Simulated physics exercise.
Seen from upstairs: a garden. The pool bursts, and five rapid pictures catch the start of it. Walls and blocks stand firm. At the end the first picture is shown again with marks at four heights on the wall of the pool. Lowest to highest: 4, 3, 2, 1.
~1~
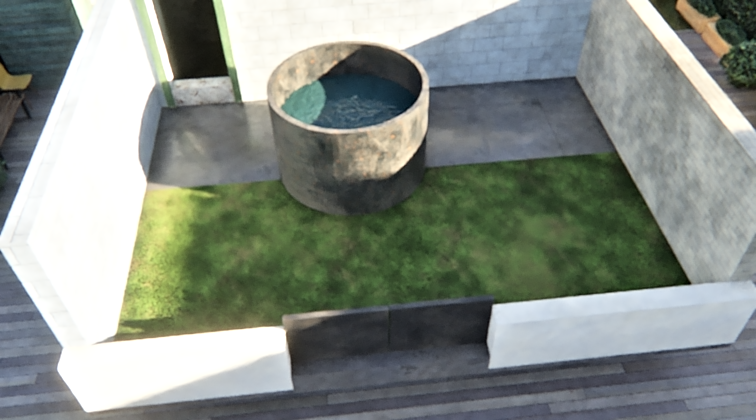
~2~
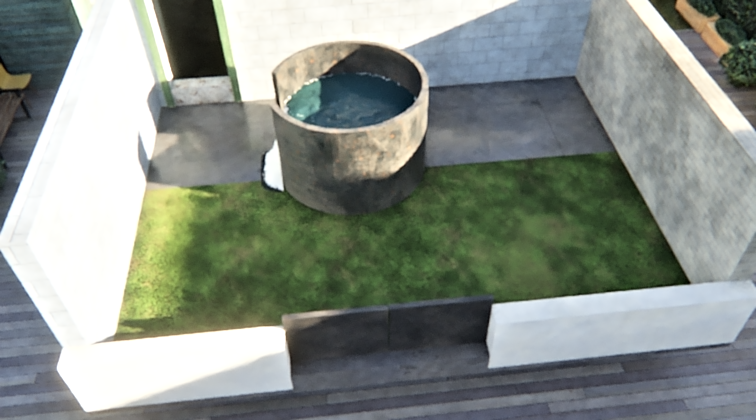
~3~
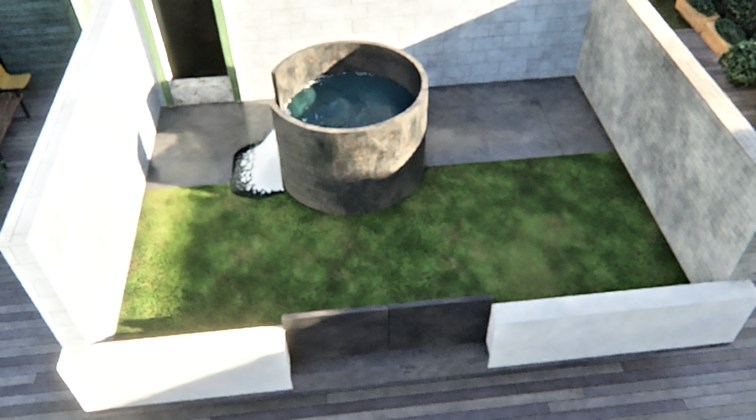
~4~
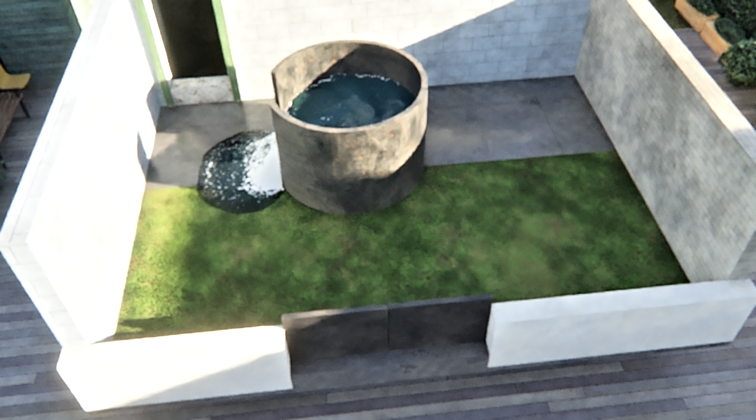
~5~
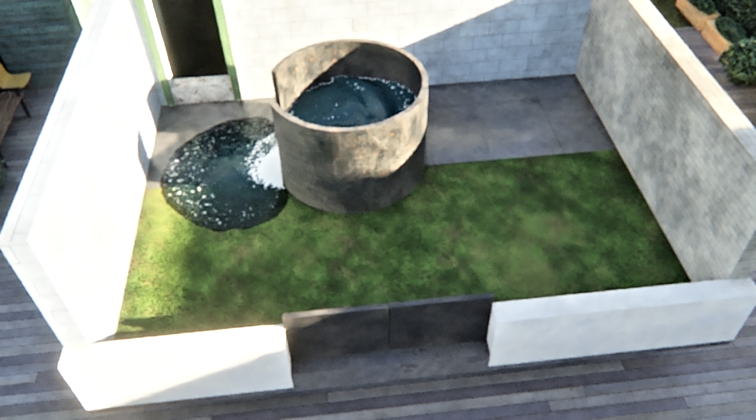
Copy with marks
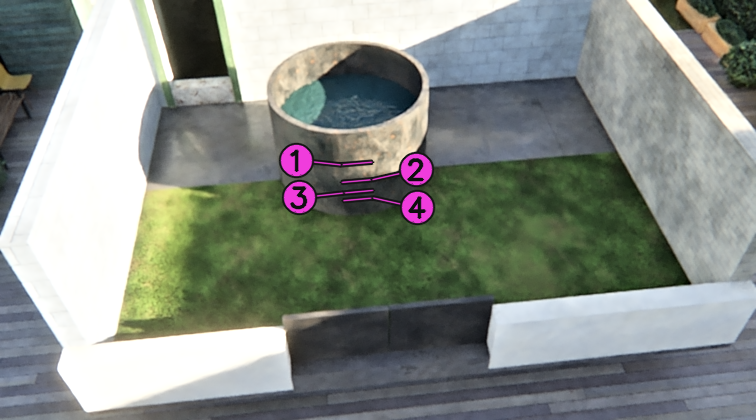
A round, weathered grey concrete pool of dark teal water stands in a small walled yard, seen from upstairs by a still camera, with green grass in front and grey paving behind. Pale walls flank the yard, a green-framed doorway is at the back left, and a dark gate is shut at the front. Water pours white through a gap in the pool's left side and spreads leftward in a dark, foam-flecked puddle over paving and grass.
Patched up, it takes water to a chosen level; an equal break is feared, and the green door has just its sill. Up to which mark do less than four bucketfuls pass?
1.
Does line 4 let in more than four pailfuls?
No, that is safe.
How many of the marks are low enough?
All of them.
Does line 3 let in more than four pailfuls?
No, that is safe.
On the marked copy, 1 at (356, 163); 2 at (357, 181); 3 at (357, 191); 4 at (358, 199); from the bottom up 4, 3, 2, 1.
With 1, a bucket or two gets in.
With 2, nothing gets over.
With 3, nothing gets over.
With 4, nothing gets over.
